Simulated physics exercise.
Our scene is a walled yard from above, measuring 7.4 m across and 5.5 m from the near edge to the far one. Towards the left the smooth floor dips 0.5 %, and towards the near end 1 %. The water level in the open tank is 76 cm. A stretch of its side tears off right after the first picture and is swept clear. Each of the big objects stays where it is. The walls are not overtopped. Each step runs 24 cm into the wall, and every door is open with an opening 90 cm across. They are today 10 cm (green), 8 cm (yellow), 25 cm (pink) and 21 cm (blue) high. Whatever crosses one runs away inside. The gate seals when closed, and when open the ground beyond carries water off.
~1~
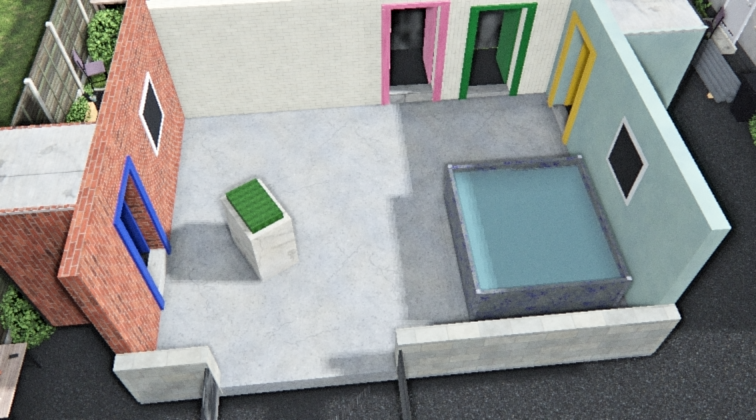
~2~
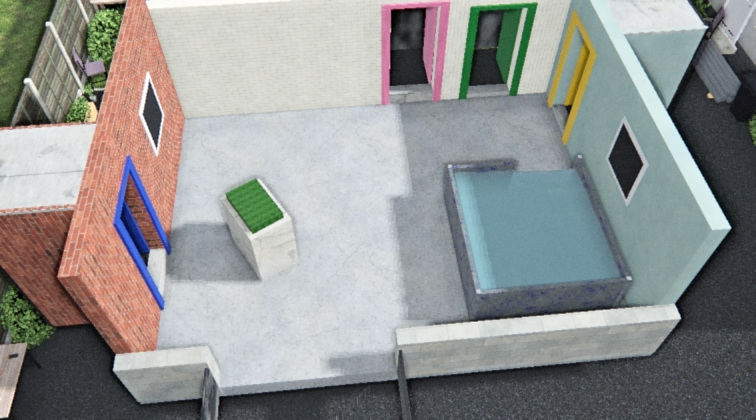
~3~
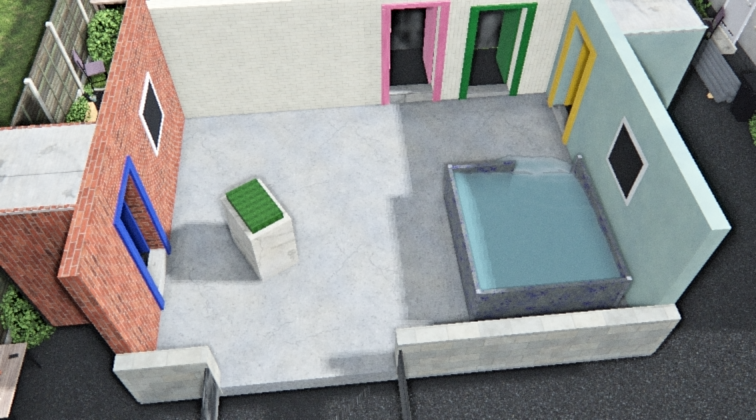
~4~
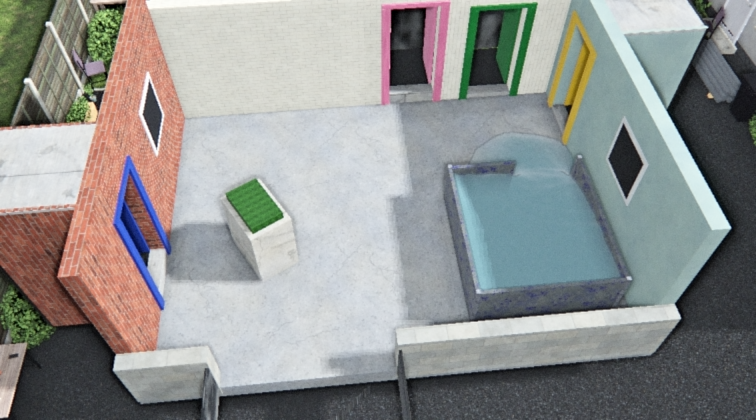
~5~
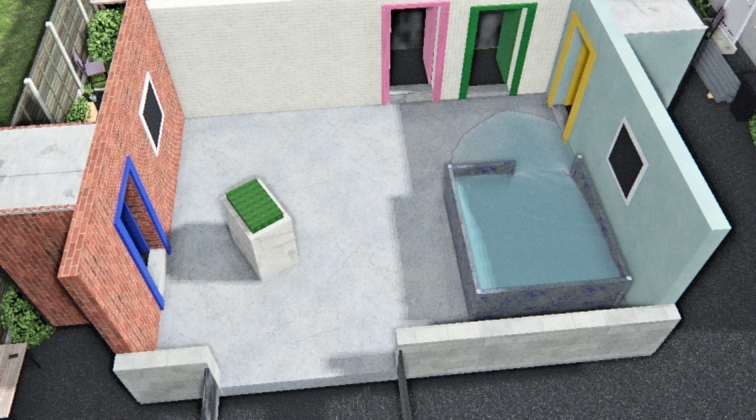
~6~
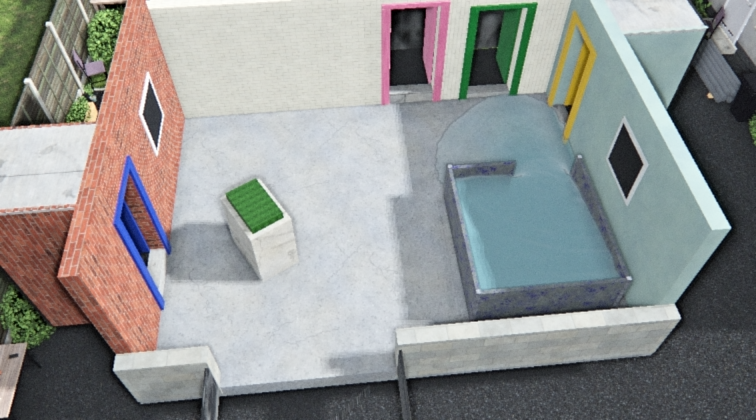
A walled yard with a pale smooth floor is seen from above, a large open tank of bluish water standing at the right. A red brick wall with a blue door is on the left, pink and green doors are at the back, a yellow one is at the right, and a green-topped block stands left of centre. The tank's far side opens and water pours out, spreading across the floor in a widening rounded sheet, while the camera stays still.
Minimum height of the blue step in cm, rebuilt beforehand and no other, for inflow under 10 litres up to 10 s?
7.5 cm.
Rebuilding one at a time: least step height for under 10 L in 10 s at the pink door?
For the pink door, about 13.0 cm.
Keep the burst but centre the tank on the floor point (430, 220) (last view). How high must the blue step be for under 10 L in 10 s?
It should be around 6.0 cm high.
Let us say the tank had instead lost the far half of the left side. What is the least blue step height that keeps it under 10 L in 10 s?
At least roughly 18 centimetres tall.
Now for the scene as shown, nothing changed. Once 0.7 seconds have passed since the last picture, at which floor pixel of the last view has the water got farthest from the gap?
At about (400, 106).
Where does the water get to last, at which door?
Answer: Blue.
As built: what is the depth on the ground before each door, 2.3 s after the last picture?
Depth (cm): Green 32 / yellow 23 / pink 17 / blue 0.
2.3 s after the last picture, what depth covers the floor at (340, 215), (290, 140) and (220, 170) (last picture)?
Depth: About 0, 5, 0 cm.
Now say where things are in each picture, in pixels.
In the first frame, the open tank at (532, 223) is whole and still, 76 cm deep; the blue door at (147, 243) is dry.
In the second frame, water pours out on the far side and has run 0.4 m, to a hidden place; about 10 cm deep outside, 76 cm at the back.
In the third frame, the gap is on the far side, the front 0.8 m out at (505, 160); the back of the open tank holds 76 cm.
In the fourth frame, water pours out on the far side and has run 1.4 m, to (504, 137); about 10 cm deep outside, 76 cm at the back.
In the fifth frame, the front is at (500, 115), 2.0 m from the gap on the far side; 3.6 m2 of floor is wet, 76 cm left at the back.
In the sixth frame, the gap is on the far side, the front 2.6 m out at (495, 97); the back of the open tank holds 75 cm; 5.4 m in a straight line remain to the blue door at (147, 243).
Then, 0.7 s after the last picture water covers 20 % of the floor, deepest (57 cm) near (549, 101); it has not reached the blue door.
Then, 2.3 s after the last picture water covers 35 % of the floor, deepest (36 cm) near (554, 113); it has not reached the blue door.
Then, 9.3 s after the last picture water covers 95 % of the floor, deepest (16 cm) near (154, 378); 8 cm at the blue door, 0 litres in over its 21 cm step.
At the blue door as built, the water peaked near 11 cm, 4.7 s after the last picture.
With a step of 6.5 cm, 17 litres would have come in within the 10 s; with 9 cm, 4 litres. So under 10 litres takes about 7.5 cm.
